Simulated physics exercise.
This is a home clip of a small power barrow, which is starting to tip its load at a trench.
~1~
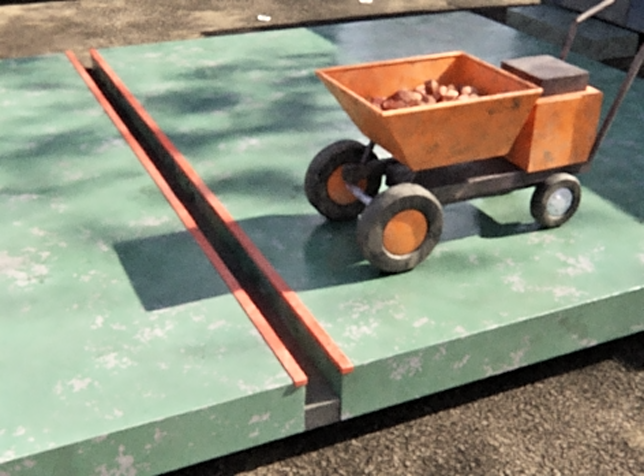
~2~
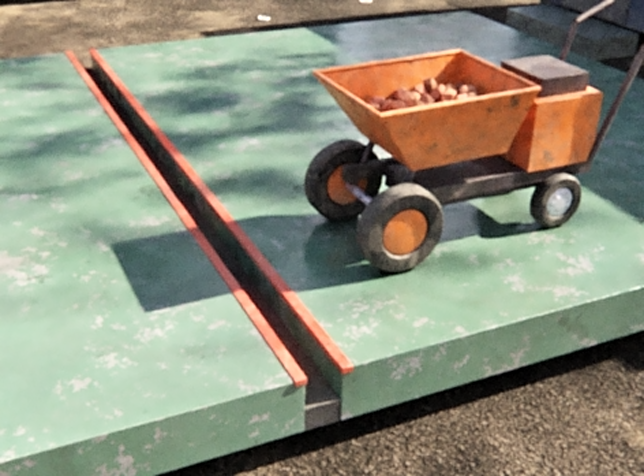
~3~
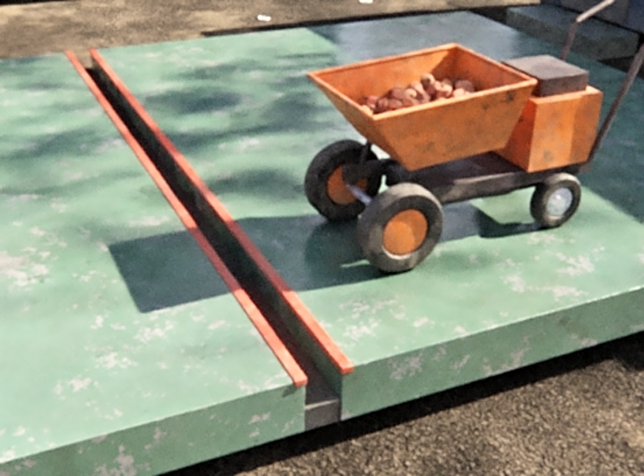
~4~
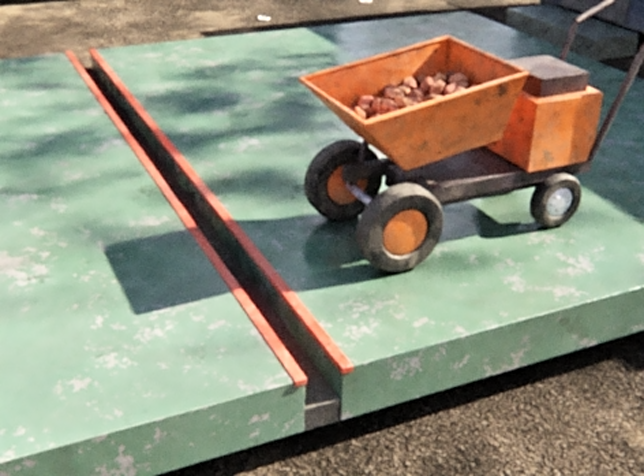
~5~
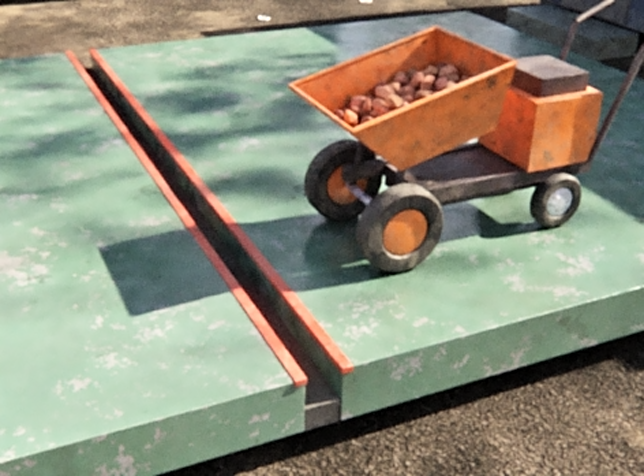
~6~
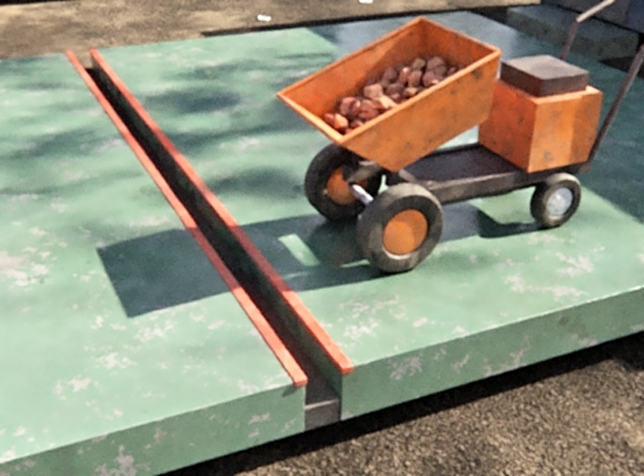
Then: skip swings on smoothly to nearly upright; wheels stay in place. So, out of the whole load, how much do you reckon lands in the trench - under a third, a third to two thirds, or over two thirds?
I reckon a third to two thirds of it lands there.
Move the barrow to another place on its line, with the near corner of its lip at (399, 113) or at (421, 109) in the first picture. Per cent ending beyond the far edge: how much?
About 30 and 10 per cent.
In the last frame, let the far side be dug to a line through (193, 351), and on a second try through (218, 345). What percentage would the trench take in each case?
First case 100 %, second case 100 %.
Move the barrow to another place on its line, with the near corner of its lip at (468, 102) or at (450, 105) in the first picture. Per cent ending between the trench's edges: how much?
Position 1 near 30 %, position 2 near 40 %.
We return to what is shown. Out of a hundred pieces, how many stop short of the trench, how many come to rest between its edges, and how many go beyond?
Roughly: Short 0, between 50, beyond 50 per cent.
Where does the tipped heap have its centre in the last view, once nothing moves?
Around (228, 268).
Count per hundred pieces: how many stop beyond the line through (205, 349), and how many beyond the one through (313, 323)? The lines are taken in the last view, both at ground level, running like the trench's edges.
Close to 20 per cent, then close to 100 per cent.
Soon after the last picture, skip tipped steeply; all in the skip.
A little later, skip tipped right over; most in the skip; a small part in or heaped over the trench; a small part beyond it.
Later still, skip tipped right over; a small part in the skip; about half in or heaped over the trench; about half beyond it.
At rest, skip tipped right over; a stray few short of the trench; about half in or heaped over the trench; about half beyond it.
